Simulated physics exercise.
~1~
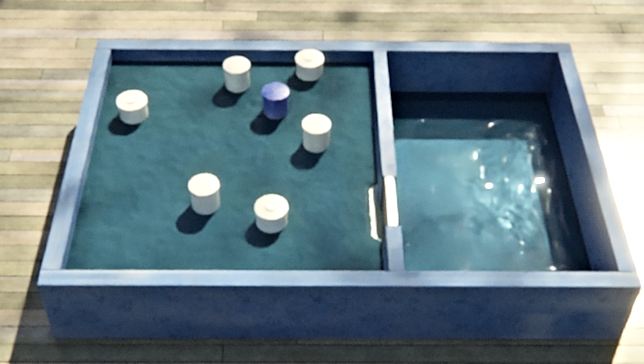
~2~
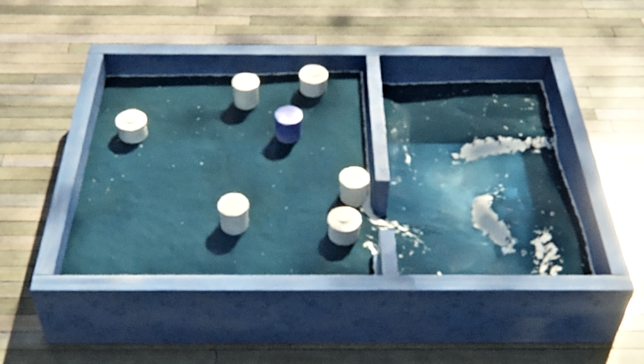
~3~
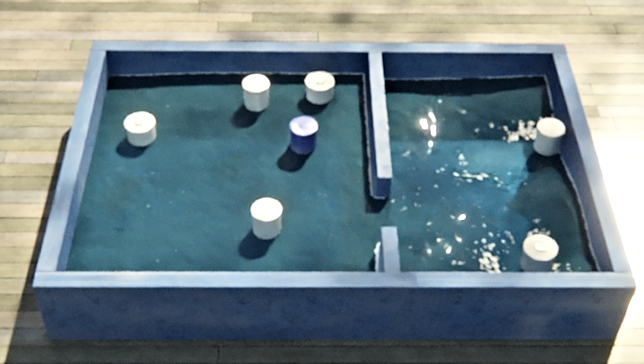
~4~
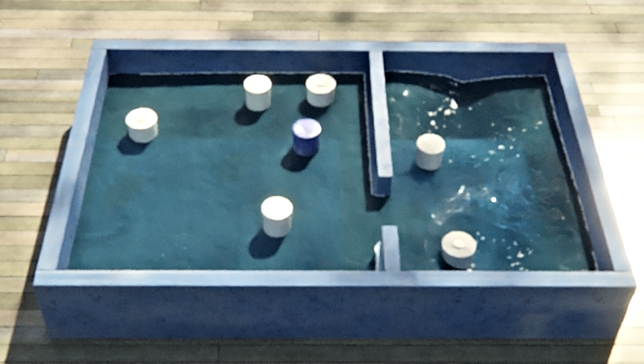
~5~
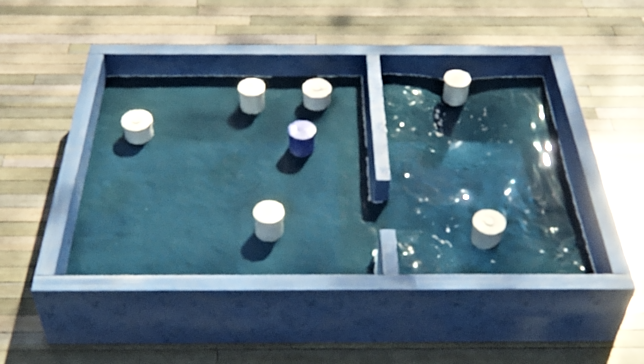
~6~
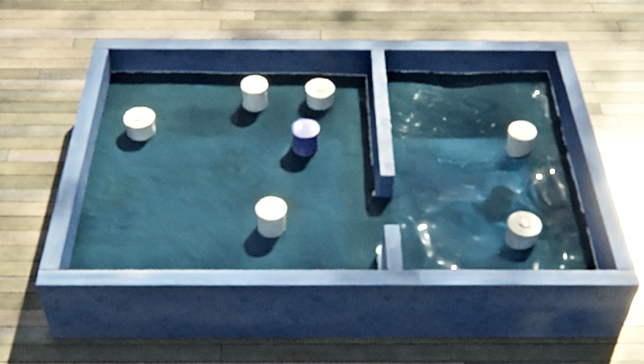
A divided blue basin held floating white tubs and one blue pail on its left side when a gap opened in the divider; water rushed right, carrying two white ones through, while the blue pail drifted slightly and stayed afloat on the left.
